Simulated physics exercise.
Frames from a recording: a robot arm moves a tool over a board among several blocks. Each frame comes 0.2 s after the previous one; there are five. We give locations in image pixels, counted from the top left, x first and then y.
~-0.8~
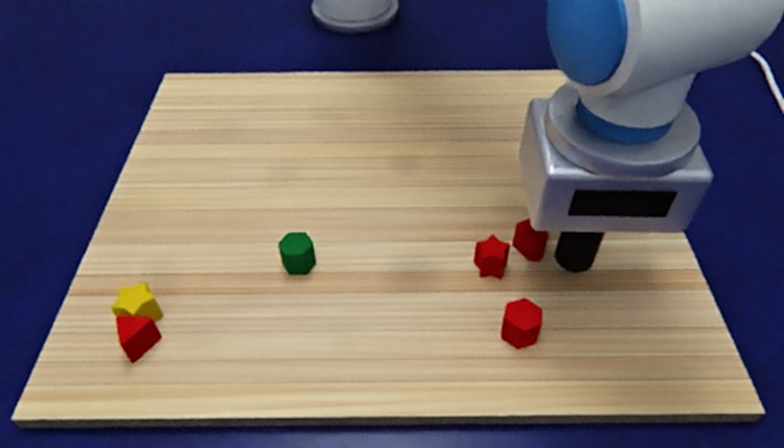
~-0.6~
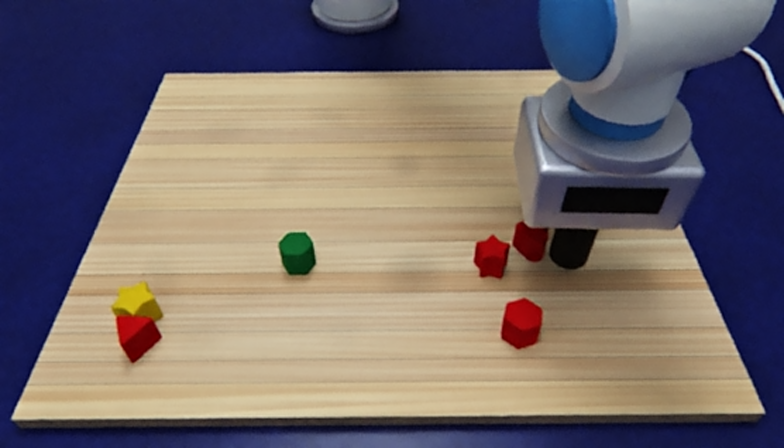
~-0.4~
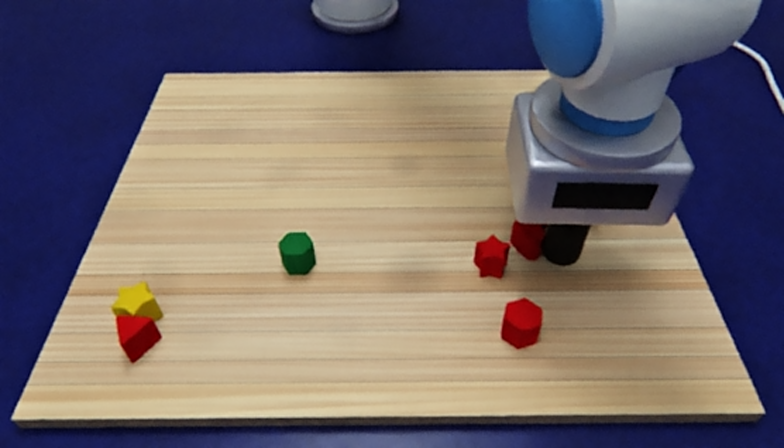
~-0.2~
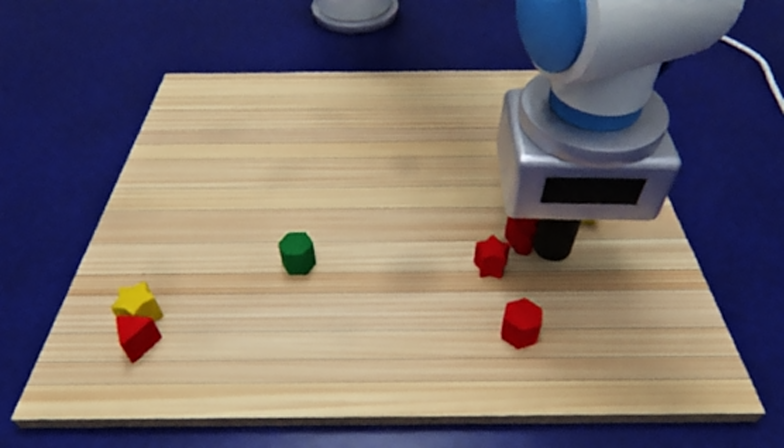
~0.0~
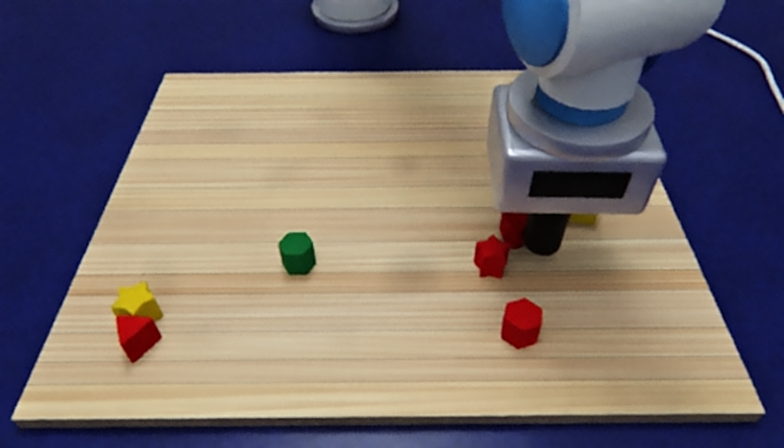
A robot arm moves its black tool slowly left and slightly away across a wooden board, nudging a partly hidden red block a short way beside a red star-shaped block, while the green, yellow and other red blocks stay still.
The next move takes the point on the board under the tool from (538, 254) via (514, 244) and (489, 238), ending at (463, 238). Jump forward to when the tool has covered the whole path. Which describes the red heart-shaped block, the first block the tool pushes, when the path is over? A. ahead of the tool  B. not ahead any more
B.
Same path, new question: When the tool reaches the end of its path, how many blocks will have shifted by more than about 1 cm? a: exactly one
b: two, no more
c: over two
That would be a.
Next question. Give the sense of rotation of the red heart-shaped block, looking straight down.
From overhead, clockwise.
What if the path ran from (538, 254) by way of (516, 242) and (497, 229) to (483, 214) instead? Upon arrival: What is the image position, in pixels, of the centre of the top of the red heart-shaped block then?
Pixel (467, 177).
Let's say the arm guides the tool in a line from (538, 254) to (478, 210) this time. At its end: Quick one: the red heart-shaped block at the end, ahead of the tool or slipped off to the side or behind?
Final position: Ahead.
The first path, step by step. Halfway along, tool at (503, 227); red heart-shaped block at (490, 199), turned 30° clockwise.
At the end, tool at (465, 226); red star-shaped block in place; red heart-shaped block at (481, 196), turned 55° clockwise.
